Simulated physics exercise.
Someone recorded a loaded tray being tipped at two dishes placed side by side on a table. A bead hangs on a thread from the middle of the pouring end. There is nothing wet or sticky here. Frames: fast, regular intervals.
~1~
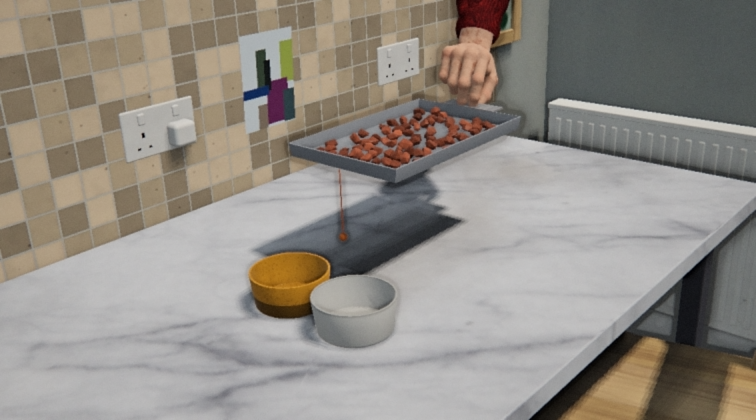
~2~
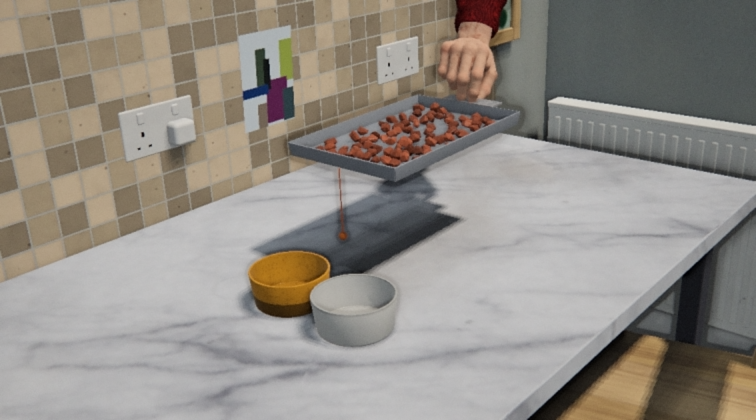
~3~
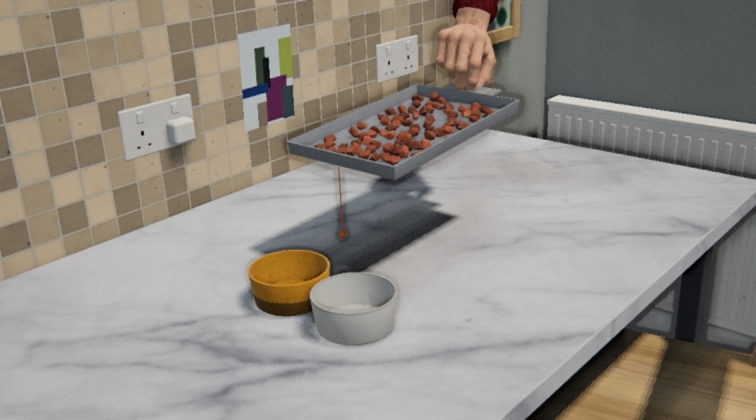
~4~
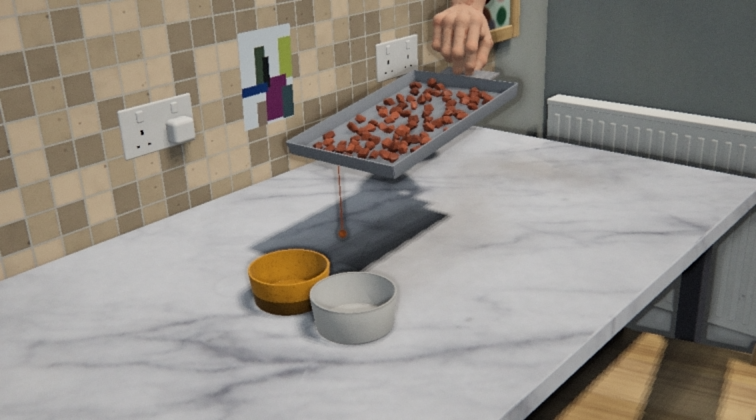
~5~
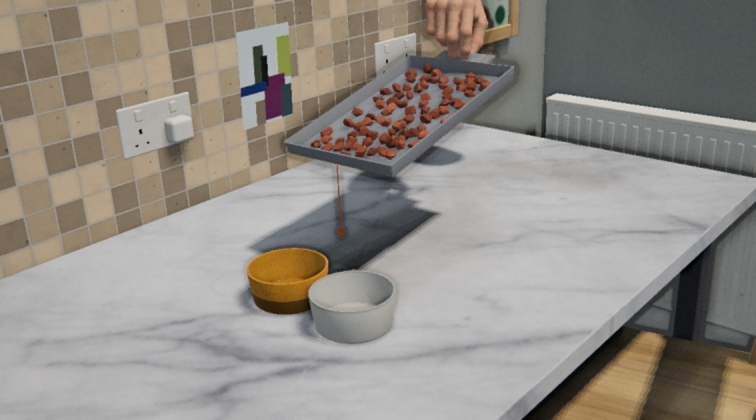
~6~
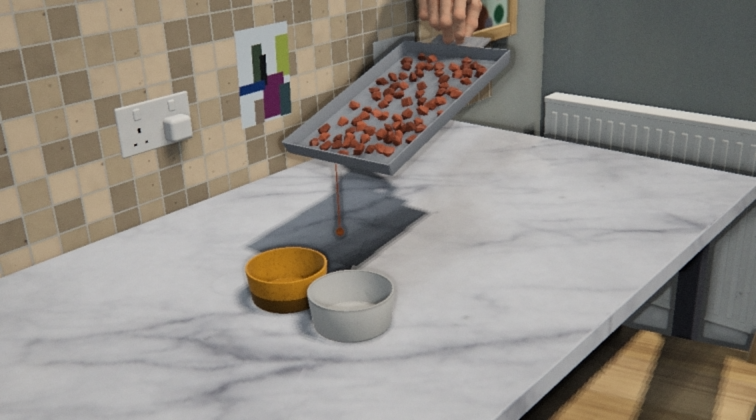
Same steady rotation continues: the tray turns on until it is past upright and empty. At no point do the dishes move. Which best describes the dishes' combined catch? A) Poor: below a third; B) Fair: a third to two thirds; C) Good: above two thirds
The answer is B.
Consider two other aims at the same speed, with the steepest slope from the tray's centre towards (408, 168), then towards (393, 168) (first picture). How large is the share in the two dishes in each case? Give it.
Respectively close to 0 and 20 in a hundred.
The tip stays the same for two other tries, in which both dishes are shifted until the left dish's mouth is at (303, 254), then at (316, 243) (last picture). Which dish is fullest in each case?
Try one: The dish on the left-hand side; try two: The dish on the left-hand side.
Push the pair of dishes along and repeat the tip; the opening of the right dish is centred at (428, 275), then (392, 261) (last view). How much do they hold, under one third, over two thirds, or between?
To begin with: Less than a third; after that: Under a third.
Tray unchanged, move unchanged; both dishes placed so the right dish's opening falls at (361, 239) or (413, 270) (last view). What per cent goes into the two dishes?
Roughly 0% first, roughly 10% second.
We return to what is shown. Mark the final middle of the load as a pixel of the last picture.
The centre settles at about (293, 290).
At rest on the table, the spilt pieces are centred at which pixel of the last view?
Close to pixel (285, 267) in the last view.
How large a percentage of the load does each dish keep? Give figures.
Left dish 30, right dish 20 %.
Soon after the last picture, tray tipped steeply; nearly all on the tray; a small part in the air.
A little later, tray tipped past a quarter turn; about a third on the tray; a small part in the right dish; about a quarter in the left dish; about a quarter outside both; a small part in the air.
Later still, tray tipped past a quarter turn; about a quarter in the right dish; about a third in the left dish; about half outside both.
At rest, tray tipped past a quarter turn; about a quarter in the right dish; about a third in the left dish; about half outside both.
